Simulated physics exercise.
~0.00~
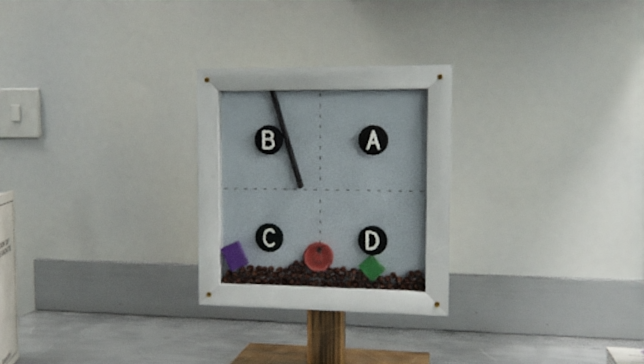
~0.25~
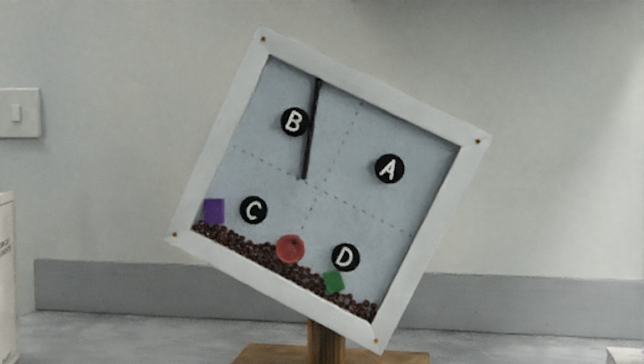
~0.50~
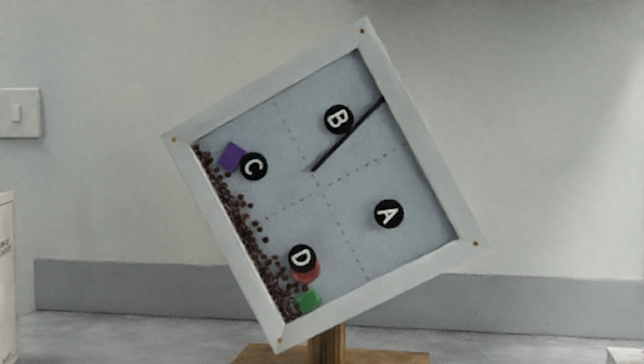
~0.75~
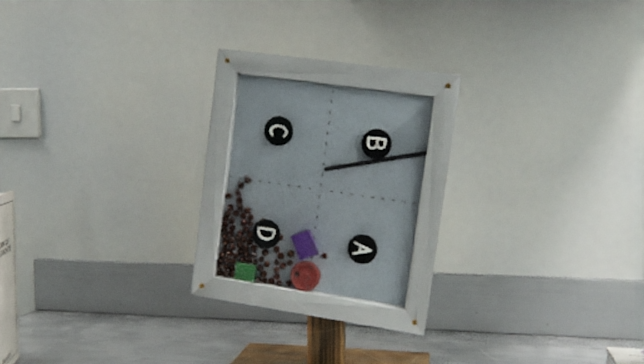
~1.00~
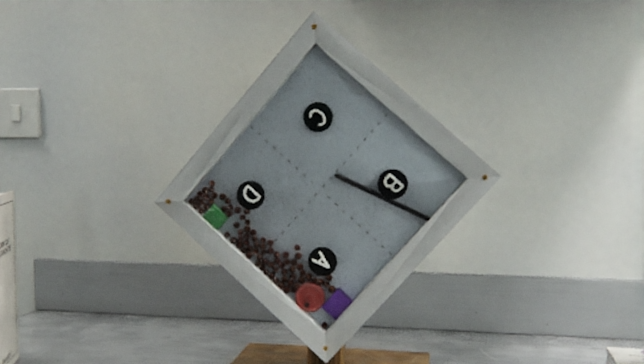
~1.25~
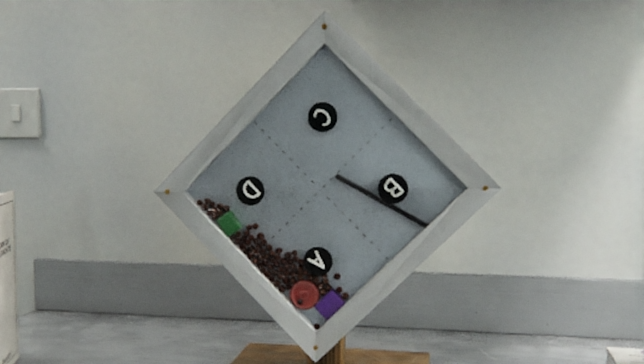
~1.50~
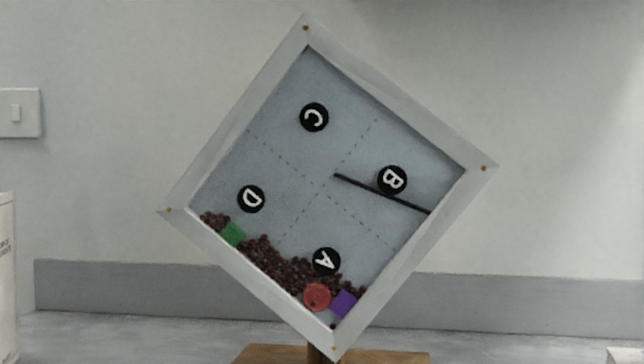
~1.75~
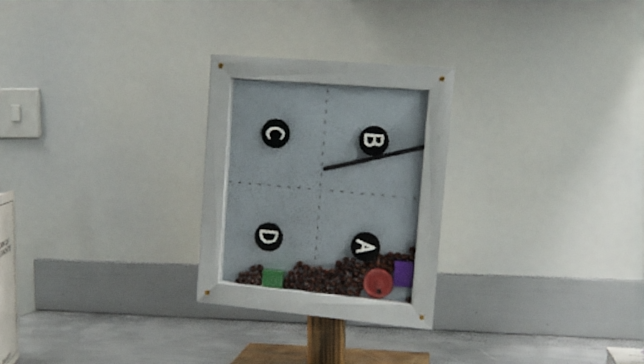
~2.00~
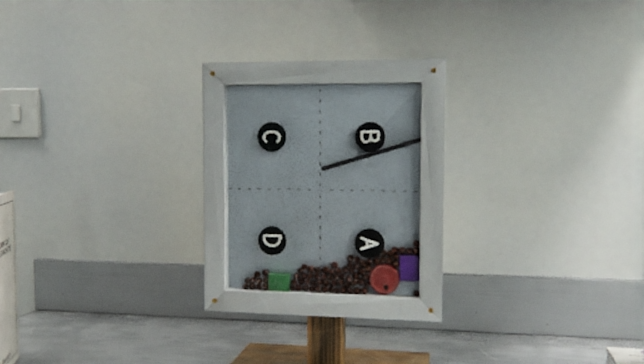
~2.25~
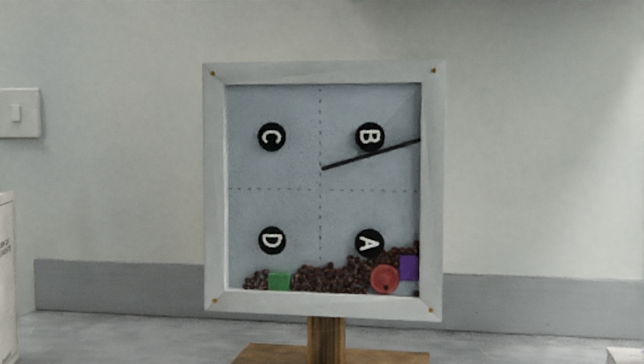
In a case turning clockwise then partway back, beads and blocks settle in A and D.
